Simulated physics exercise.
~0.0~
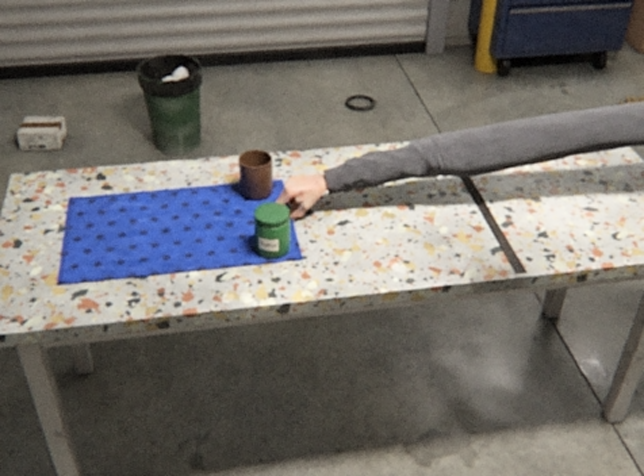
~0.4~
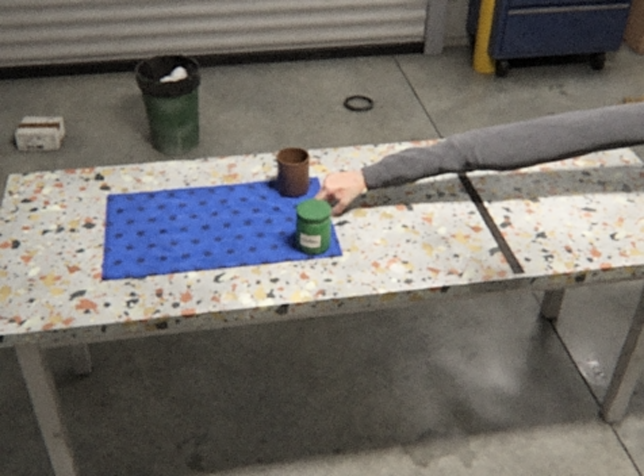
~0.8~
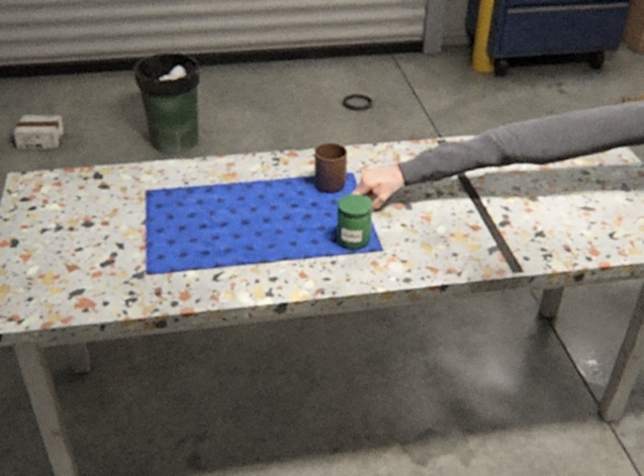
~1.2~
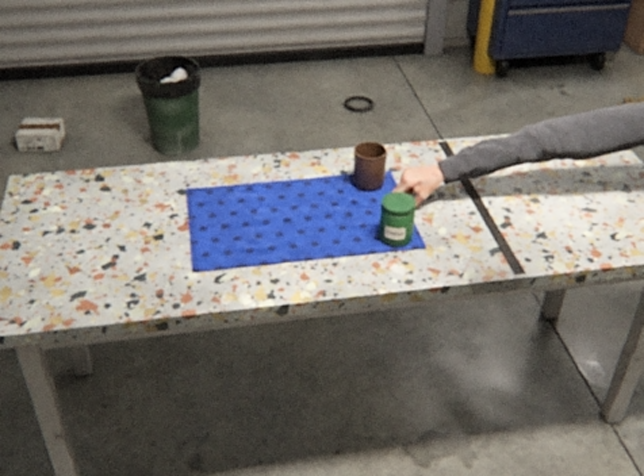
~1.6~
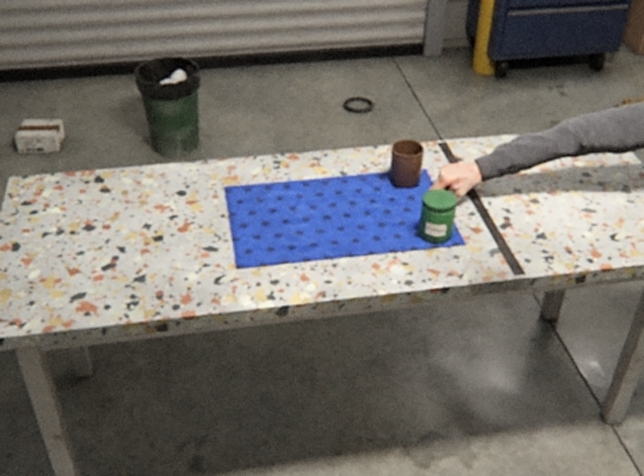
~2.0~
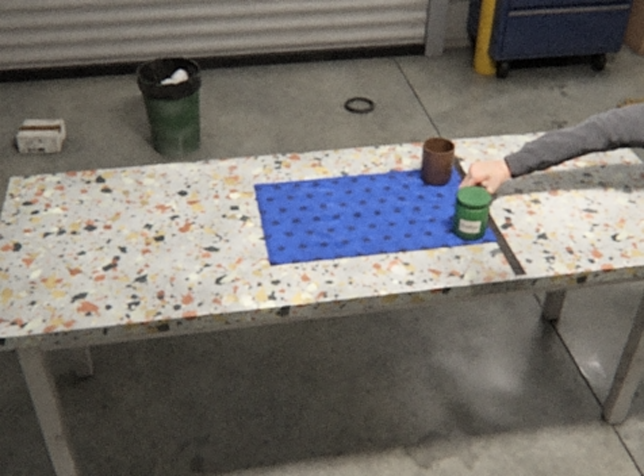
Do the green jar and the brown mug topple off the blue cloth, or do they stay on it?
Both stay on the cloth. The green jar is still upright on it at the end, and the brown mug keeps its place too.
A blue cloth carrying a green jar and brown mug is pulled right along a workbench.
